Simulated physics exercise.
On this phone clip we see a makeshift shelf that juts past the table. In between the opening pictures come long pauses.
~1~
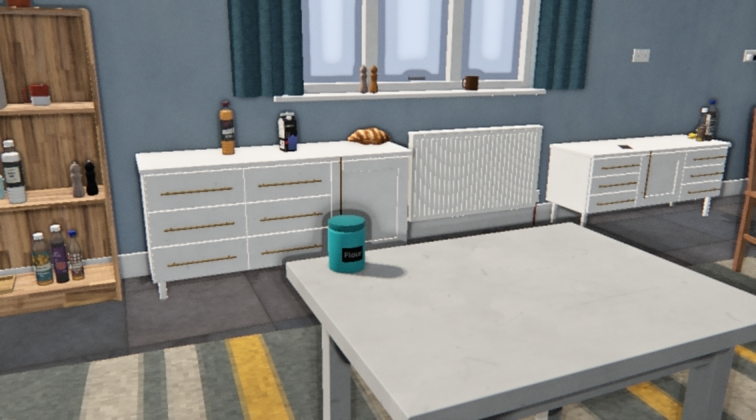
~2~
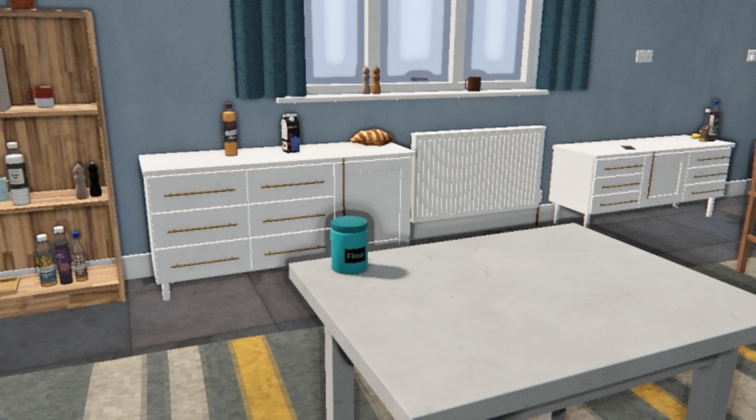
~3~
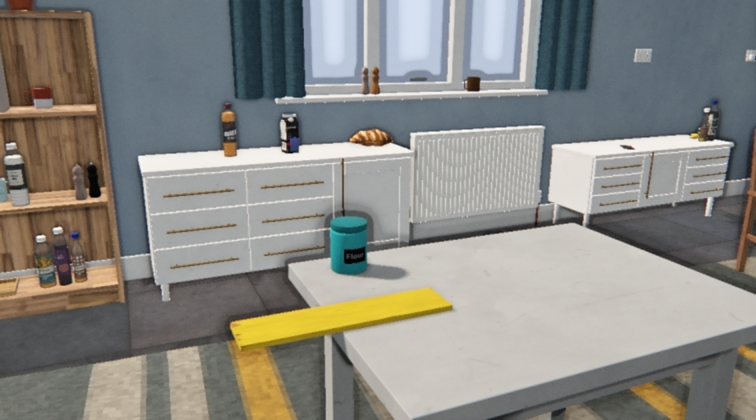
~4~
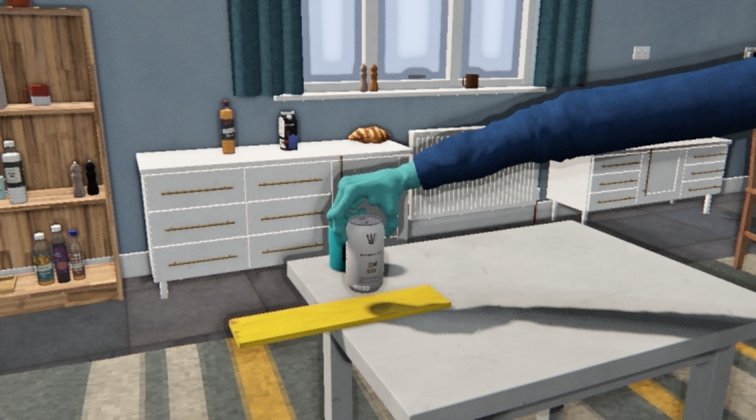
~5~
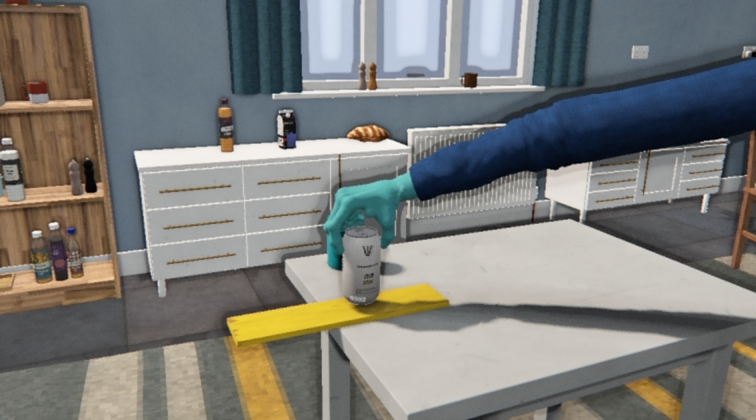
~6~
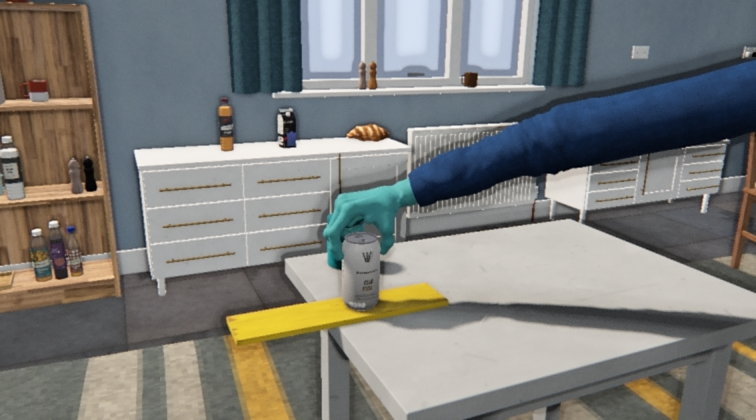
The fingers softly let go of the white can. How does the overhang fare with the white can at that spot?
Ah, that works out - it stays.
Then, 0.40 s later than the last frame, all is still.
Then, 0.80 s later than the last frame, white can resting near (361, 272).
When it is over, all 3 as before. End places, in pixels of the last picture, white can near (361, 272). The board stays on the table.
